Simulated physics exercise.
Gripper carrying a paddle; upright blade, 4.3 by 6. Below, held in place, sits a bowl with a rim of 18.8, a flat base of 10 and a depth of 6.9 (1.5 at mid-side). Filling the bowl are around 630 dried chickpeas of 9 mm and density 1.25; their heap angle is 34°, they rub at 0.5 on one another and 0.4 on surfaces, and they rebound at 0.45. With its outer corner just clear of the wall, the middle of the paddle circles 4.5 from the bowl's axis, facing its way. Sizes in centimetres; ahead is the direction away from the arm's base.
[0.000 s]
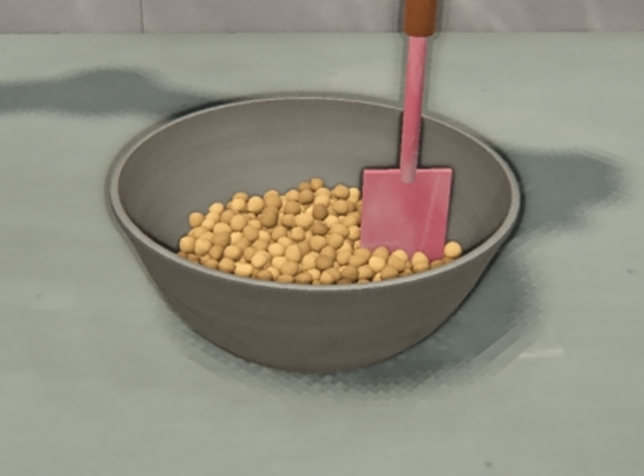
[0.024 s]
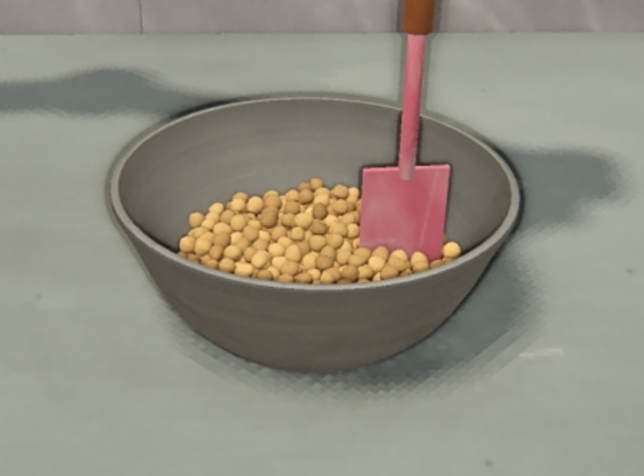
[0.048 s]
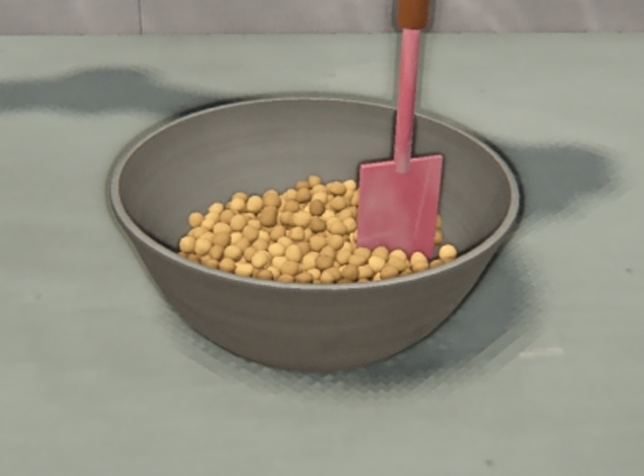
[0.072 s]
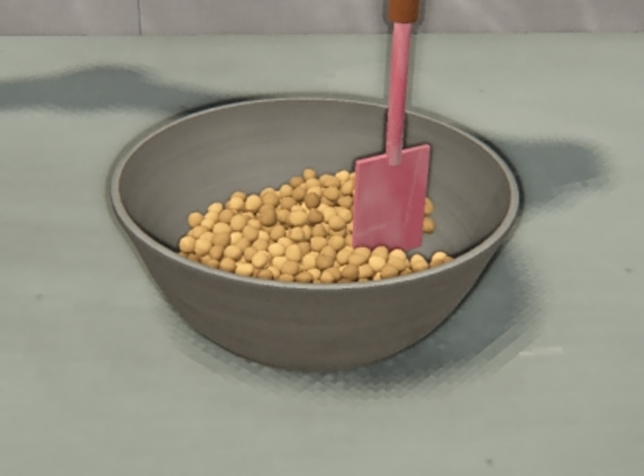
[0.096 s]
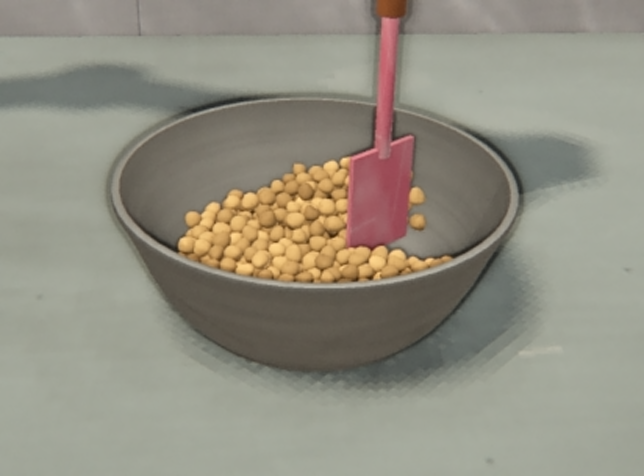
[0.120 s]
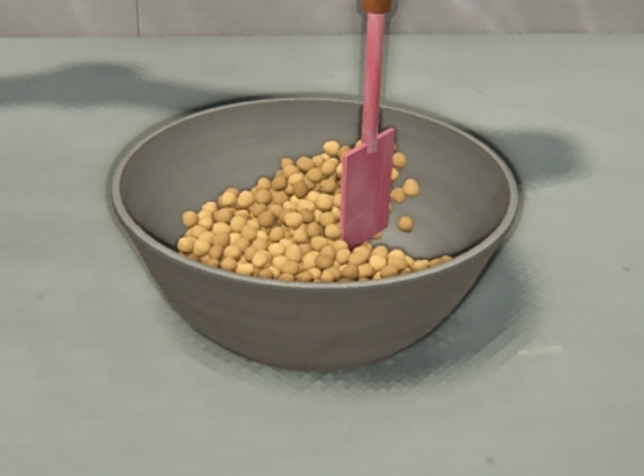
In a grey bowl, a pink paddle turns and pushes small tan balls toward the back.
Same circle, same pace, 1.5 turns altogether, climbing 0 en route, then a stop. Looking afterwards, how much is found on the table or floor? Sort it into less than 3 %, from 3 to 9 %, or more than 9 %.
It goes in less than 3 %.
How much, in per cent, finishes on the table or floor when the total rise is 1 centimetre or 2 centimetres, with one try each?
About 0 per cent on the first try and 0 per cent on the second.
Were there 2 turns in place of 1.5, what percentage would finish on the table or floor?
It would be around 0 percent.
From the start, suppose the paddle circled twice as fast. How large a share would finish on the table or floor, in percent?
Estimated share: Near 25 %.
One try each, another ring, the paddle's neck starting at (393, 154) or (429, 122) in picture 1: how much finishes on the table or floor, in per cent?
Roughly 0 % and 5 %.
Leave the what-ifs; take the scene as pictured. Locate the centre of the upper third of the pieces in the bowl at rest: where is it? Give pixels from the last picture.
I'd put it at about (243, 277).
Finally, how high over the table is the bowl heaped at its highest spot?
6.5 cm, roughly.
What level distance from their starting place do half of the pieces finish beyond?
Reading: Around 8 cm.
After 0.53 s, 240° round, highest piece 8 above the table; 627 in the bowl.
After 0.95 s, 74° round, highest piece 7 above the table; 624 in the bowl, 3 on the table or floor.
After 1.35 s, 180° round, highest piece 6 above the table; 622 in the bowl, 5 on the table or floor.
After 2.05 s, 180° round, highest piece 6 above the table; 622 in the bowl, 5 on the table or floor.
At rest, 622 in the bowl, 5 on the table or floor. That is 1 % on the table or floor.
